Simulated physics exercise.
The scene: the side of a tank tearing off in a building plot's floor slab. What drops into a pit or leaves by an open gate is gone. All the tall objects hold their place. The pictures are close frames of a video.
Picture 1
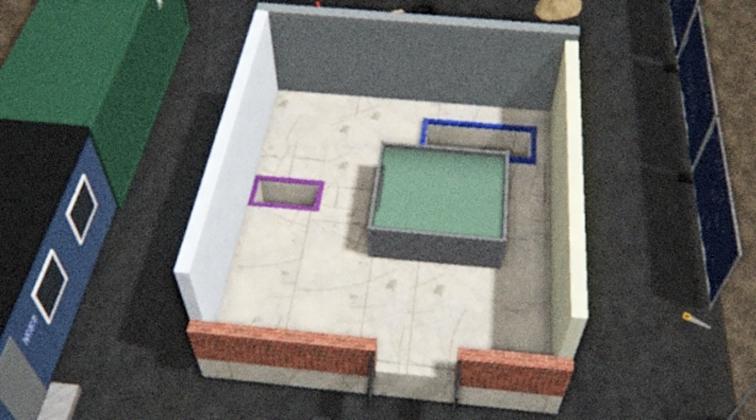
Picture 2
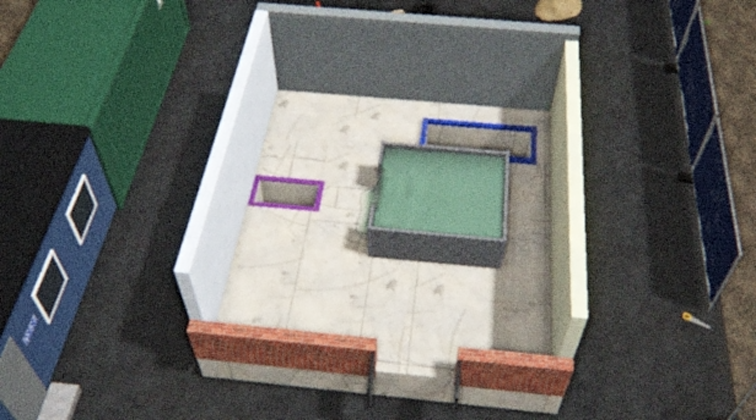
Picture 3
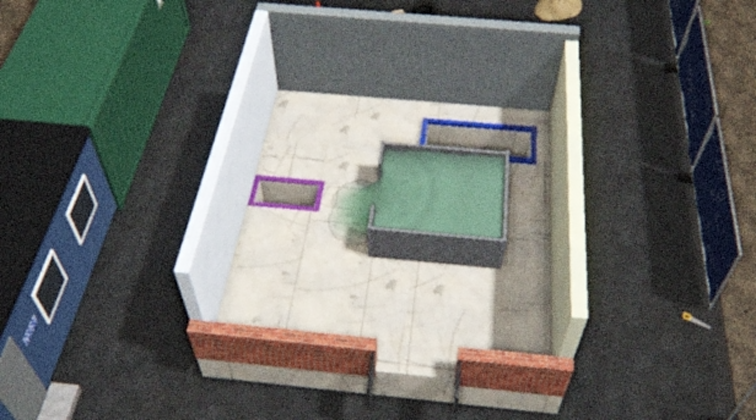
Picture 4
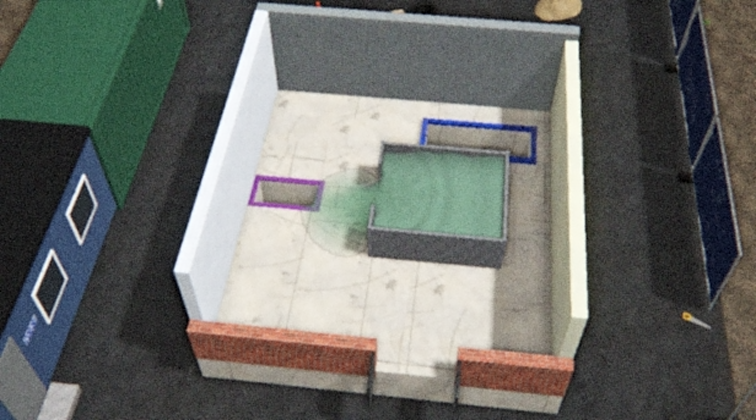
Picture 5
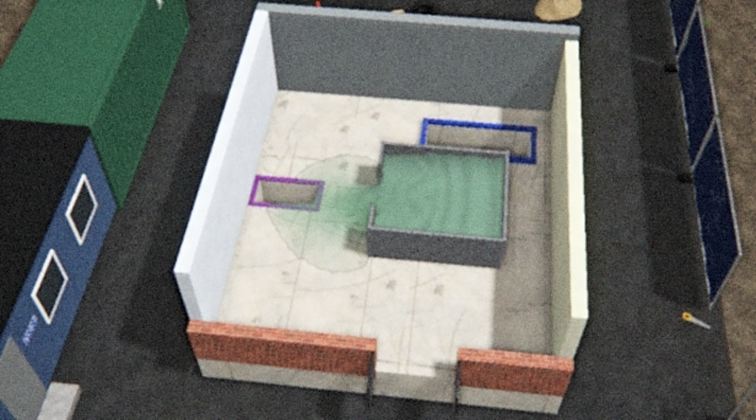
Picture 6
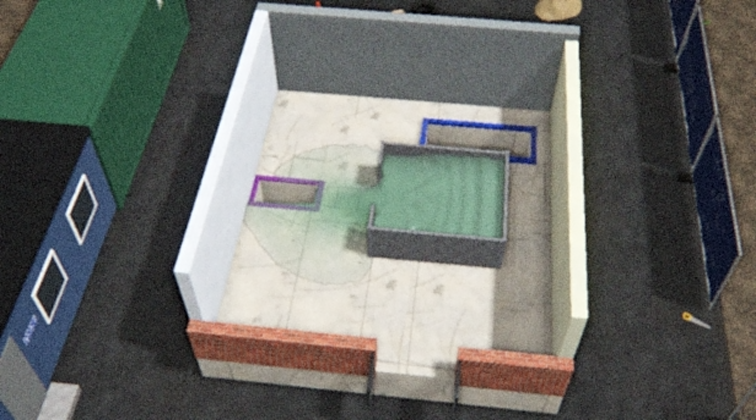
Green water pours from the tank's open left side and spreads left across the pale floor around the purple-edged pit.
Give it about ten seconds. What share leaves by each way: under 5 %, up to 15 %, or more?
In the end: The gate takes less than 5 %; the blue pit takes less than 5 %; the purple pit takes more than 15 %.
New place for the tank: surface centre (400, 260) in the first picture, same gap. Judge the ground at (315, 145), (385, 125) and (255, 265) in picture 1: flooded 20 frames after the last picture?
In that order: Free of water, not flooded, under water.
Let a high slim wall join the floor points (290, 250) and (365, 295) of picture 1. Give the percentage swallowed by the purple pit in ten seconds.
In per cent: Purple 45.
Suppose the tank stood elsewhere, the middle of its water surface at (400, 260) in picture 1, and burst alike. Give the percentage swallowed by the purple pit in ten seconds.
In per cent: Purple 45.
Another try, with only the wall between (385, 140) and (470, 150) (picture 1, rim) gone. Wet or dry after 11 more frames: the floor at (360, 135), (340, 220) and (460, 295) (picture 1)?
As listed: Under water, no water, no water.
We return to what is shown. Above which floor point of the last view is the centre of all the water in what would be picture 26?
Near (376, 221).
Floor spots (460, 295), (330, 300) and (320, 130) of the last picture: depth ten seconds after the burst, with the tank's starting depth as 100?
About 10, 4 and 4 per cent.
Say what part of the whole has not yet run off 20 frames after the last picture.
About 78 per cent.
A moment on, water covers 30 % of the floor; the gate 0 %, the blue pit 0 %, the purple pit 7 %.
Next, water covers 35 % of the floor; the gate 0 %, the blue pit 0 %, the purple pit 13 %.
Then, water covers 55 % of the floor; the gate 0 %, the blue pit 0 %, the purple pit 21 %.
Later, water covers 90 % of the floor; the gate 0 %, the blue pit 0 %, the purple pit 31 %.
In the end, water covers 95 % of the floor; the gate 1 %, the blue pit 0 %, the purple pit 39 %.
